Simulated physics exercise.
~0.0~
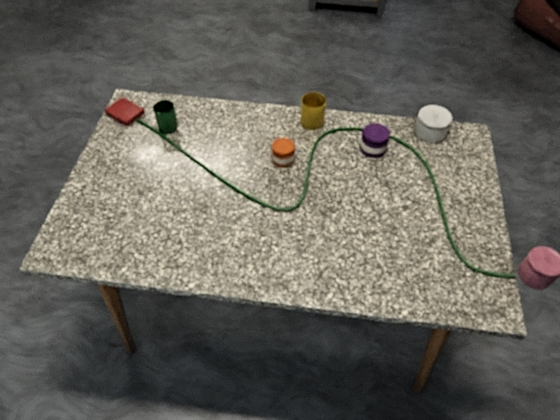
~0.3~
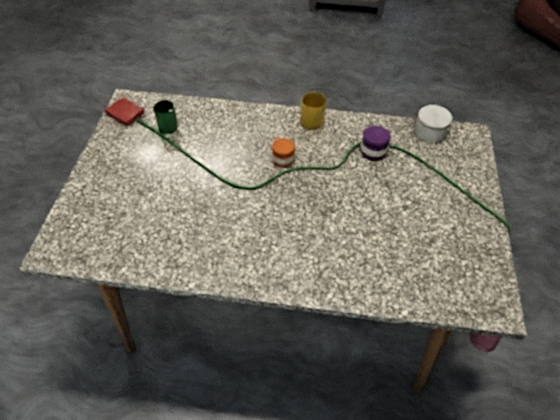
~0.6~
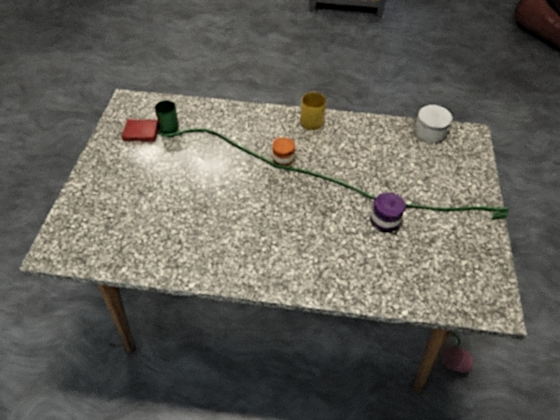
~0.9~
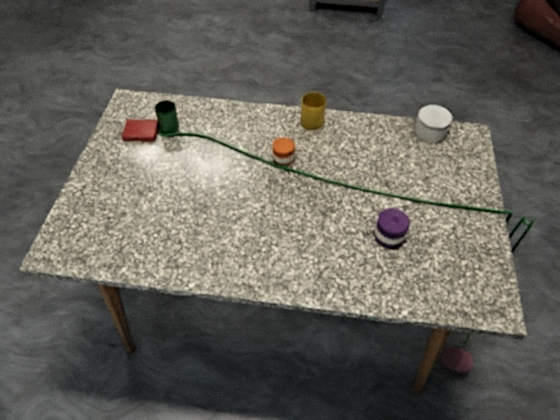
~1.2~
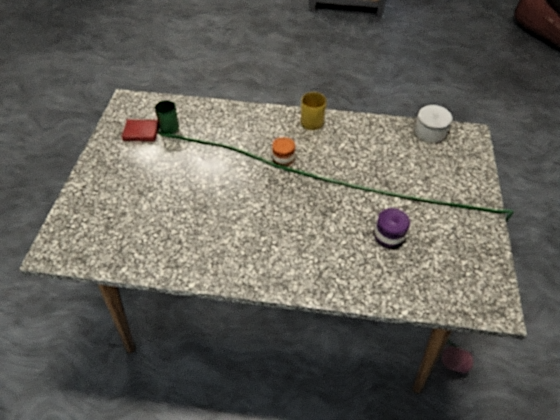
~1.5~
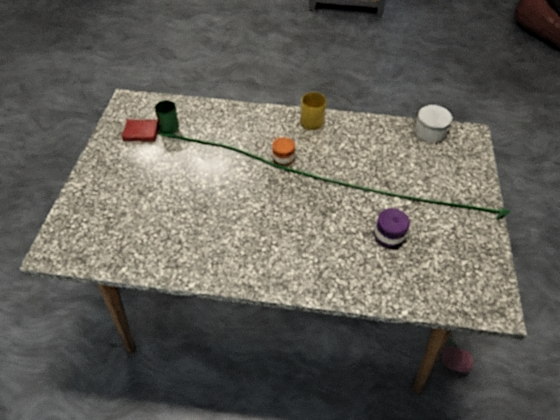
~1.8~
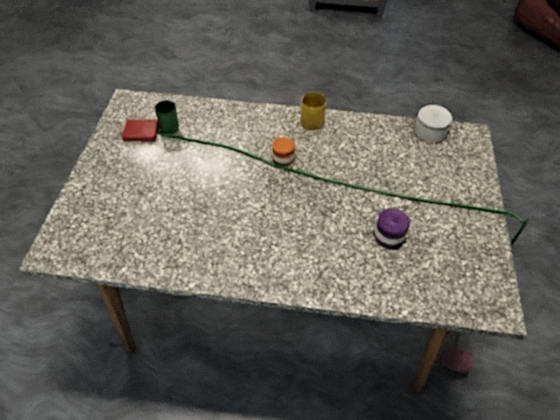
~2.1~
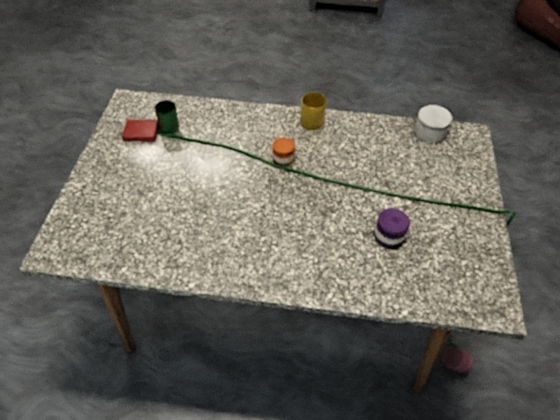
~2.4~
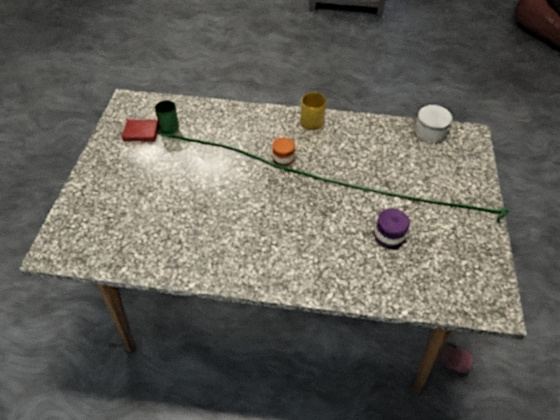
The clip opens on a speckled table where a green cable winds from a red phone at the left to a pink speaker at the right edge, among a green mug, orange tin, yellow cup, purple canister and white tub. The speaker drops off the side and the cable's curves flatten. As the cable pulls straighter, the purple canister slides toward the front and the red phone shifts slightly right. The cable's right end flicks briefly over the edge. It ends stretched nearly straight across the table, the canister in front of it and the speaker below on the floor.
